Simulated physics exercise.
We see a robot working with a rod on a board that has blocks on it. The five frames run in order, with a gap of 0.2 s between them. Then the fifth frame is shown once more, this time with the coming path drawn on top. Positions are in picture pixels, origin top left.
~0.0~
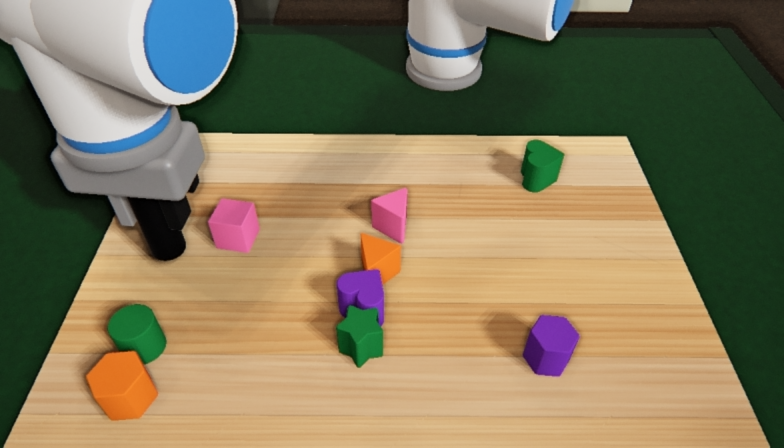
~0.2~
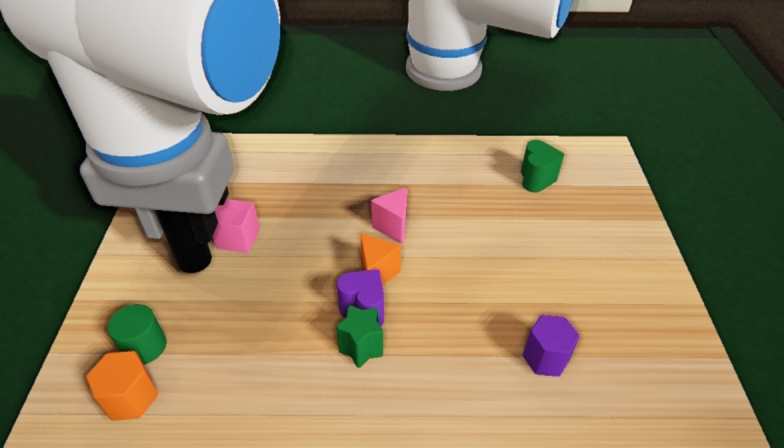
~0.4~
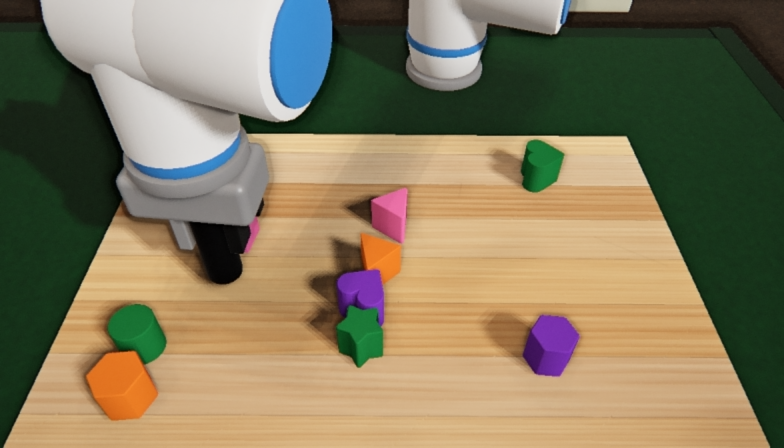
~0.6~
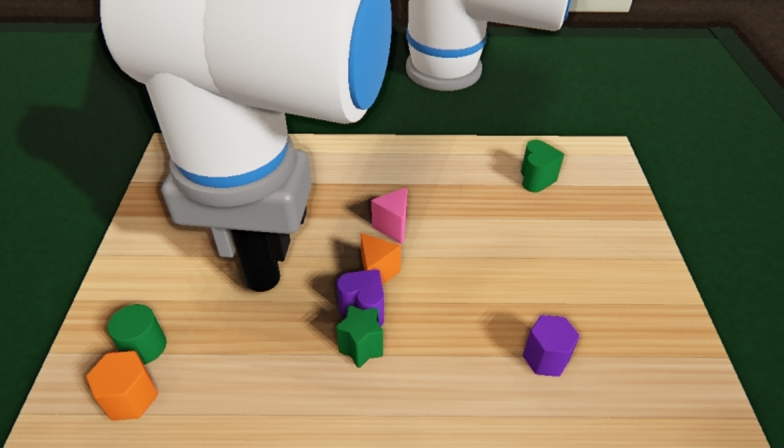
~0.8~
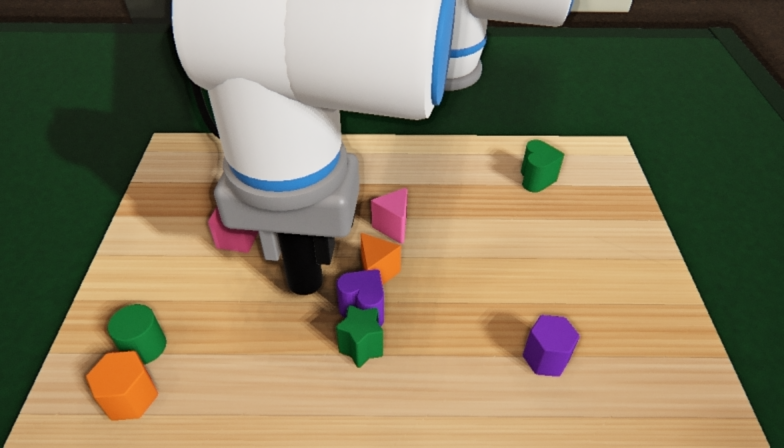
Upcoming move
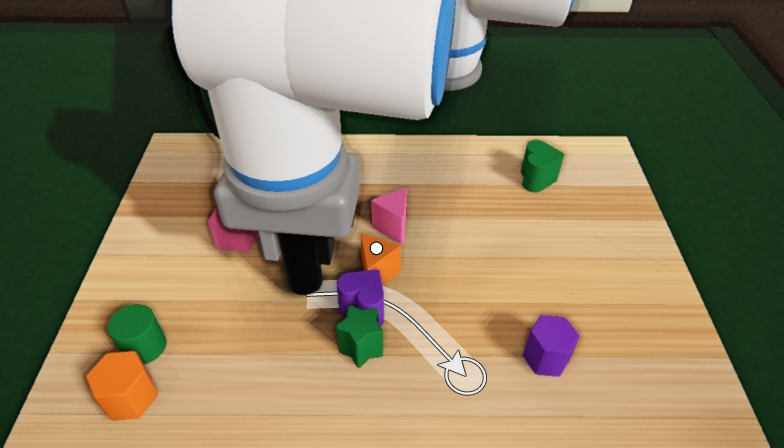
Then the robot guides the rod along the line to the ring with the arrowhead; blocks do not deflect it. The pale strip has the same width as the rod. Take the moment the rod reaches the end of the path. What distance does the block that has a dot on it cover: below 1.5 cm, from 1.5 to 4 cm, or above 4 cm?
Ends under 1.5 cm away.
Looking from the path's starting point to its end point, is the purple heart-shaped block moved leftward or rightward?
Moves right.
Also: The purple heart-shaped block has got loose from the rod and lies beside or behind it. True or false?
The statement is false.
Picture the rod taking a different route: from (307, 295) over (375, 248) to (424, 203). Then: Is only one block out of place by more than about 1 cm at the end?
In short: No.
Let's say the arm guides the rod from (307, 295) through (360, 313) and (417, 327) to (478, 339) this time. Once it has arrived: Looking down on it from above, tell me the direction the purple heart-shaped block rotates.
Seen from overhead, it turns anticlockwise.
The line goes from (307, 295) via (370, 297) and (421, 329), ending at (466, 376); the dot is on the orange triangular piece.
What follows on the original path. One third of the way, rod (370, 285); purple heart-shaped block (401, 298), turned 25° clockwise; orange triangular piece (384, 248), turned 35° anticlockwise.
Two thirds of the way, rod (423, 318); purple heart-shaped block (448, 340), turned 55° clockwise; orange triangular piece (387, 249), turned 50° anticlockwise.
At the end, rod (468, 365); green star block unmoved; purple heart-shaped block (484, 396), turned 85° clockwise; orange triangular piece (387, 249), turned 50° anticlockwise.
